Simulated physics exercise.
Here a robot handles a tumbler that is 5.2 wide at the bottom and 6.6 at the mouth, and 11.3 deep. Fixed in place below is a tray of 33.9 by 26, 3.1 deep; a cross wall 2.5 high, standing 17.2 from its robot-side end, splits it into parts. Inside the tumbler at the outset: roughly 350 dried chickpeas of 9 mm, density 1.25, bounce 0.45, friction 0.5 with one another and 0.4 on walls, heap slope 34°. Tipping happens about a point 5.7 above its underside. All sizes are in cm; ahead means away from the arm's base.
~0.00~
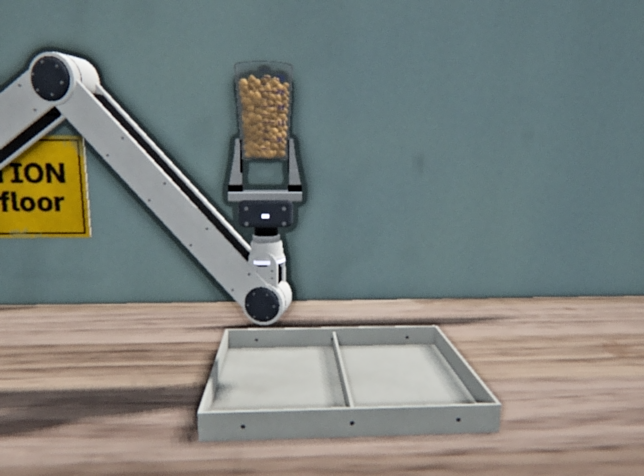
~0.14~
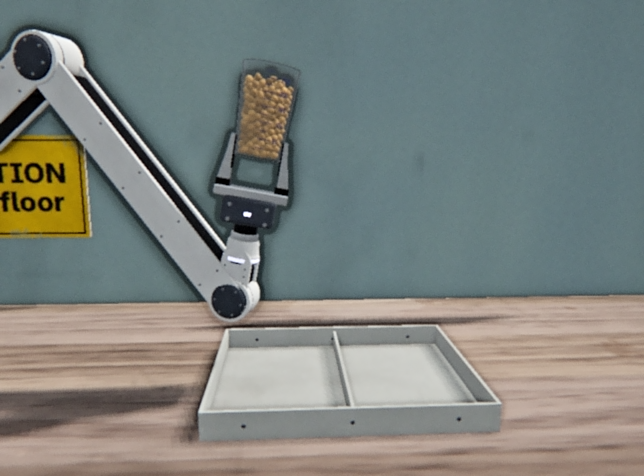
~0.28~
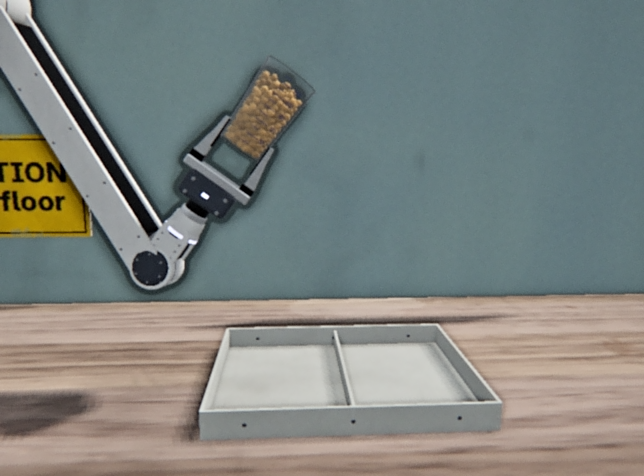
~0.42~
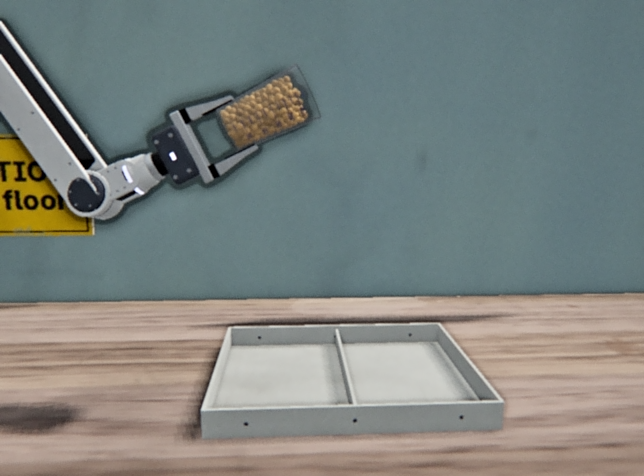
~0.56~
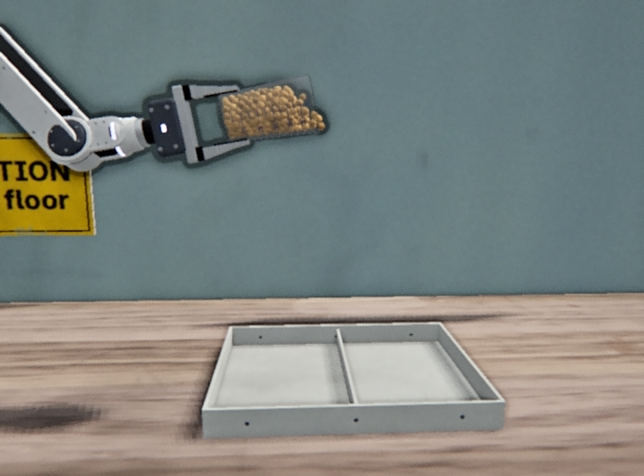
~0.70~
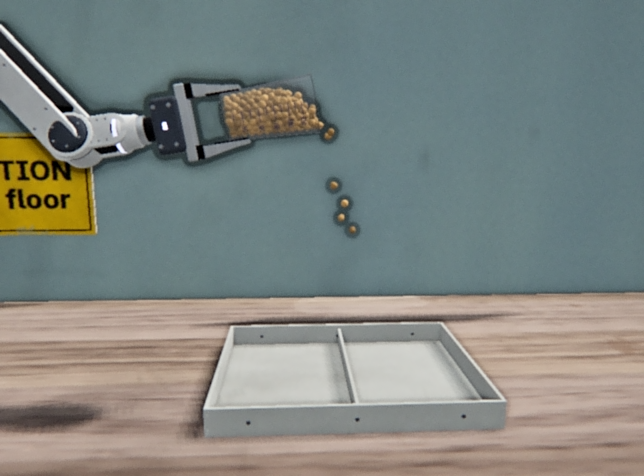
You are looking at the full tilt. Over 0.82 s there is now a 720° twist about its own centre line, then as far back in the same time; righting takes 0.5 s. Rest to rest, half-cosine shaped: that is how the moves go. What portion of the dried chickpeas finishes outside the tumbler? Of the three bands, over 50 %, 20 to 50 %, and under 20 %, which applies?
The band that applies is 20 to 50 %.
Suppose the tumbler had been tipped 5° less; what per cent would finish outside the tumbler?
Estimate: Near 20 %.
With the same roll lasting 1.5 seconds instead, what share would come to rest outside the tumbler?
It would then come to about 55 per cent.
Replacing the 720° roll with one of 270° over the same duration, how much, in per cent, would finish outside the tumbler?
Then about 35 per cent.
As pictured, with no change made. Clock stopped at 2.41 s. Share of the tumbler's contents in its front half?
That comes to around 60 per cent.
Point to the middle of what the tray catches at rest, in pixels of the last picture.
I'd mark it about (395, 375) in the last picture.
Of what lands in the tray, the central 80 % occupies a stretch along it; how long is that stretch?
About 20 centimetres.
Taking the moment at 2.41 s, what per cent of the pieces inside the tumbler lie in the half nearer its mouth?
35 %.
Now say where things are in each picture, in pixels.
The first frame shows tumbler middle at (264, 114), upright; upper third of the load around (264, 93), from x 245 to 285, top at y 80; 352 in the tumbler.
The second frame shows tumbler middle at (265, 114), tipped 10°; upper third of the load around (267, 93), from x 240 to 290, top at y 80.
The third frame shows tumbler middle at (265, 113), tipped 36°; upper third of the load around (273, 95), from x 230 to 300, top at y 75.
The fourth frame shows tumbler middle at (267, 112), tipped 64°; upper third of the load around (276, 99), from x 225 to 305, top at y 80.
The fifth frame shows tumbler middle at (268, 111), tipped 80°; upper third of the load around (269, 101), from x 225 to 320, top at y 90.
The sixth frame shows tumbler middle at (269, 111), tipped 81°; upper third of the load around (266, 102), from x 225 to 350, top at y 90; 346 in the tumbler, 6 in flight or on a rim.
After 1.56 s, tipped 81°, highest piece 39 above the table; 278 in the tumbler, 51 in the far-side part, 9 in the robot-side part, 2 on the table or floor, 12 in flight or on a rim.
After 2.41 s, tipped 77°, highest piece 38 above the table; 229 in the tumbler, 88 in the far-side part, 15 in the robot-side part, 5 on the table or floor, 15 in flight or on a rim.
After 3.04 s, upright, highest piece 40 above the table; 227 in the tumbler, 104 in the far-side part, 15 in the robot-side part, 6 on the table or floor.
After 3.74 s, upright, highest piece 40 above the table; 227 in the tumbler, 104 in the far-side part, 15 in the robot-side part, 6 on the table or floor.
At rest, 227 in the tumbler, 104 in the far-side part, 15 in the robot-side part, 6 on the table or floor. That is 36 % outside the tumbler.
